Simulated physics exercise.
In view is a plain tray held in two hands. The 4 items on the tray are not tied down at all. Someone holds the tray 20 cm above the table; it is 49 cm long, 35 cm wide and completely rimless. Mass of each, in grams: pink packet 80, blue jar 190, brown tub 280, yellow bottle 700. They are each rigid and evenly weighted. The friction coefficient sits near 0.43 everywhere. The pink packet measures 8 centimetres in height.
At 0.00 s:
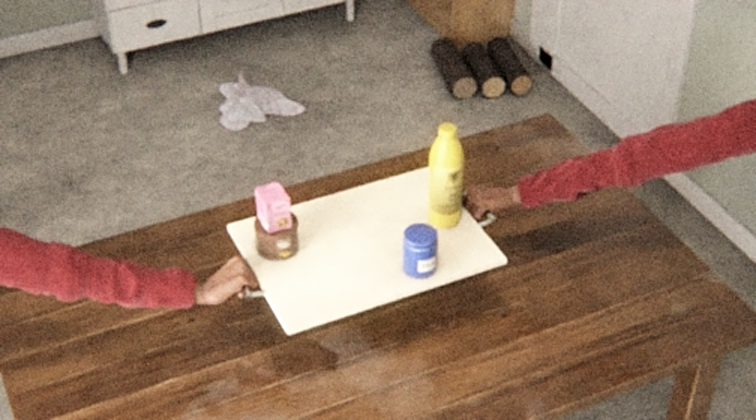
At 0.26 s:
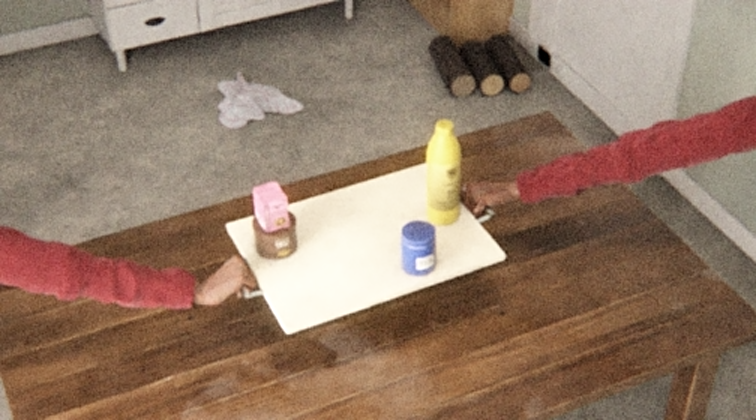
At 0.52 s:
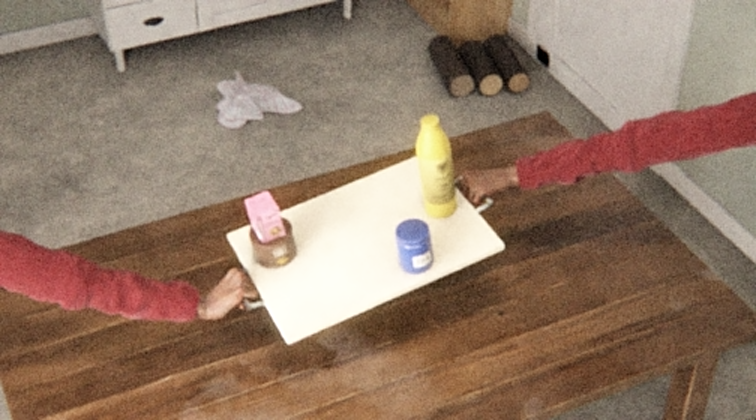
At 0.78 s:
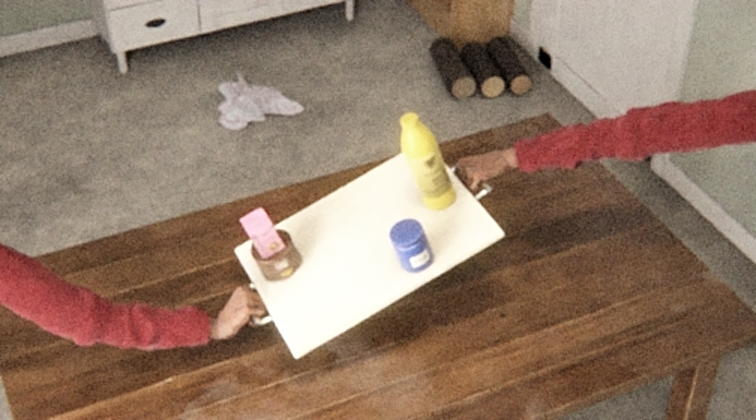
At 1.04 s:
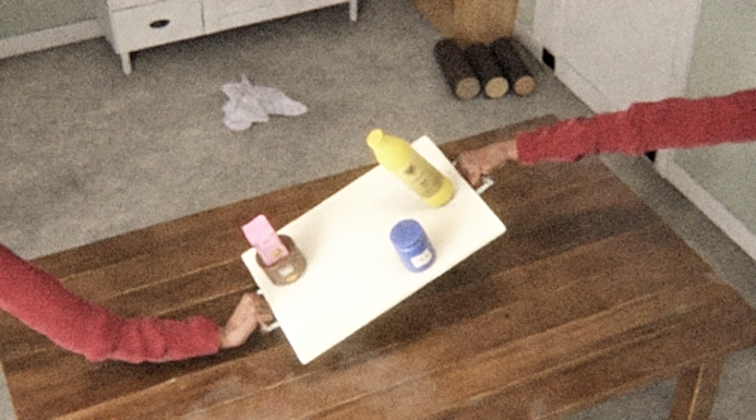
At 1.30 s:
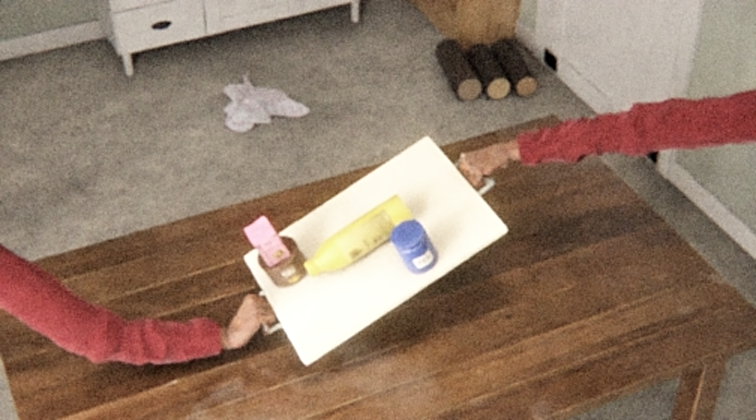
In a room with a grey carpet, two hands hold a white tray above a wooden table, carrying a pink packet on a brown tub, a blue jar and a yellow bottle. The hands tilt the tray steadily down to the left. The yellow bottle leans left, then topples onto its side between tub and jar.
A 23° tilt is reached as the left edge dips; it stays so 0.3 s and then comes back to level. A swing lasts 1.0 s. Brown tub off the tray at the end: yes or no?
Yes.
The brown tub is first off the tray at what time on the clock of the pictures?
Answer: Near 1.9 s.
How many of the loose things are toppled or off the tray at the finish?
It adds up to 3.
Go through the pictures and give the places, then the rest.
The first picture shows tray level; brown tub (277, 236); pink packet (273, 208).
The second picture shows tilt 1°, left edge down; yellow bottle (444, 172); pink packet (271, 207).
The third picture shows tilt 8°, left edge down; blue jar (415, 246); yellow bottle (436, 166).
The fourth picture shows tilt 18°, left edge down; pink packet (262, 233); blue jar (412, 246).
The fifth picture shows tilt 23°, left edge down; yellow bottle (409, 166) tipped 16° against what carries it; pink packet (265, 240).
The sixth picture shows tilt 23°, left edge down; brown tub (284, 262); blue jar (415, 247).
Around 1.70 s, tilt 19°, left edge down; pink packet now off the tray; brown tub shifted 5 cm near (262, 268); yellow bottle on its side.
Around 2.00 s, tilt 7°, left edge down; brown tub now off the tray; yellow bottle on its side.
Finally (3.9 s), off the tray, pink packet and brown tub; on their side or leaning hard on the tray, yellow bottle; the last one still in place (within 5 cm). In the last view, brown tub near (219, 323).
